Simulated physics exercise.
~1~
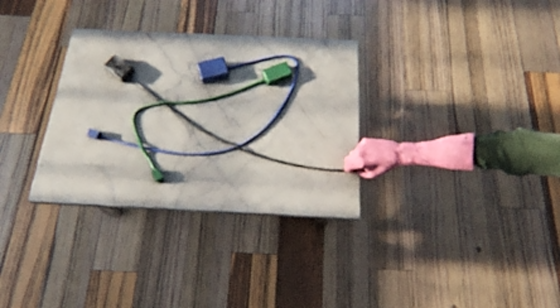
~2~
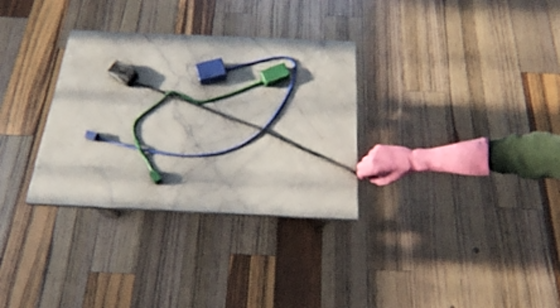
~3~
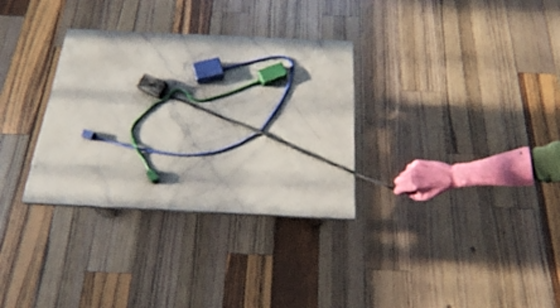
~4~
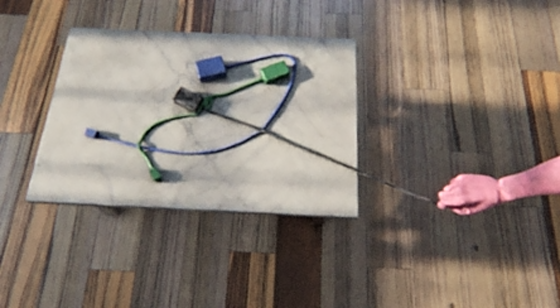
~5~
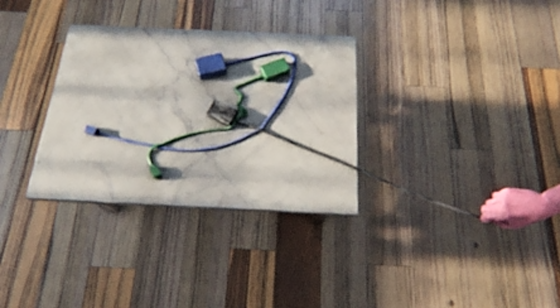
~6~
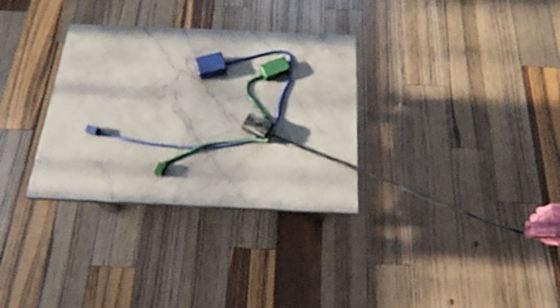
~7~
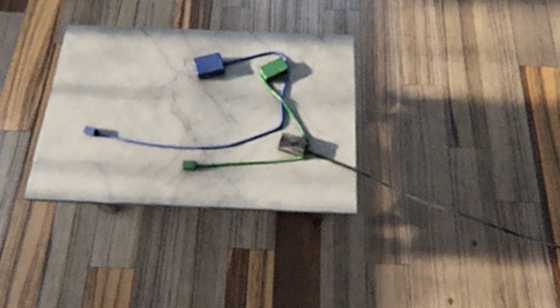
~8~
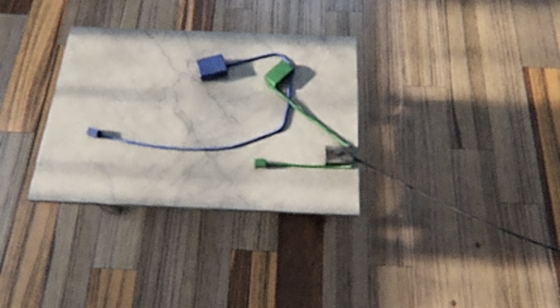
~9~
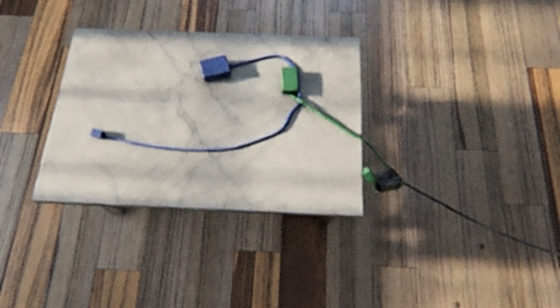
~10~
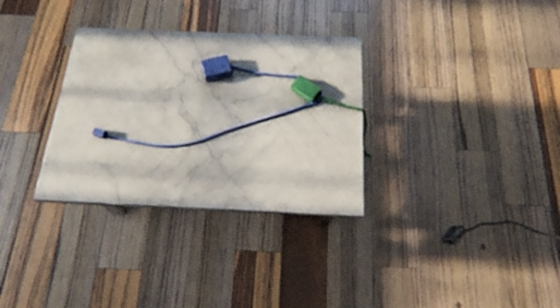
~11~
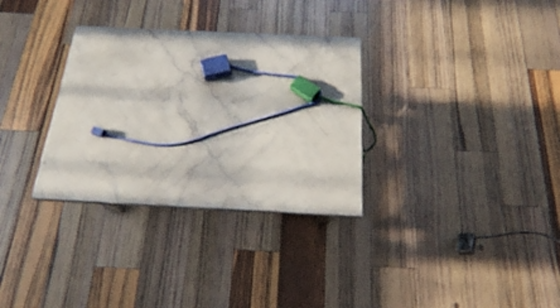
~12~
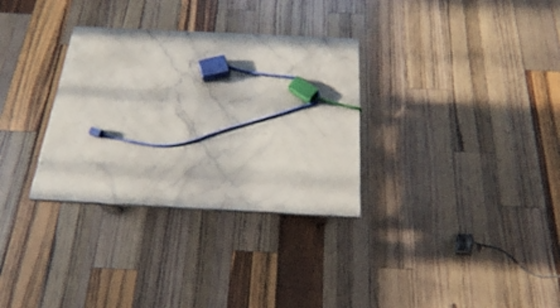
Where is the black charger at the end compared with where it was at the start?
It starts near the upper left corner of the tabletop and ends on the wooden floor, beyond the table's right edge and toward the near side.
The clip opens on a marble-patterned tabletop where blue, green and black leads overlap, with a pink-gloved hand holding the end of the black lead at the right edge. The hand pulls to the right and slightly toward the near side, drawing the black charger across the table as the hand leaves view. The charger catches the green lead and drags its small plug along. Both slip over the right edge, and the green charger shifts a little to the right. At the end, the black charger lies on the wooden floor, the green charger rests on the table with its lead over the edge, and the blue lead's two ends remain in place.
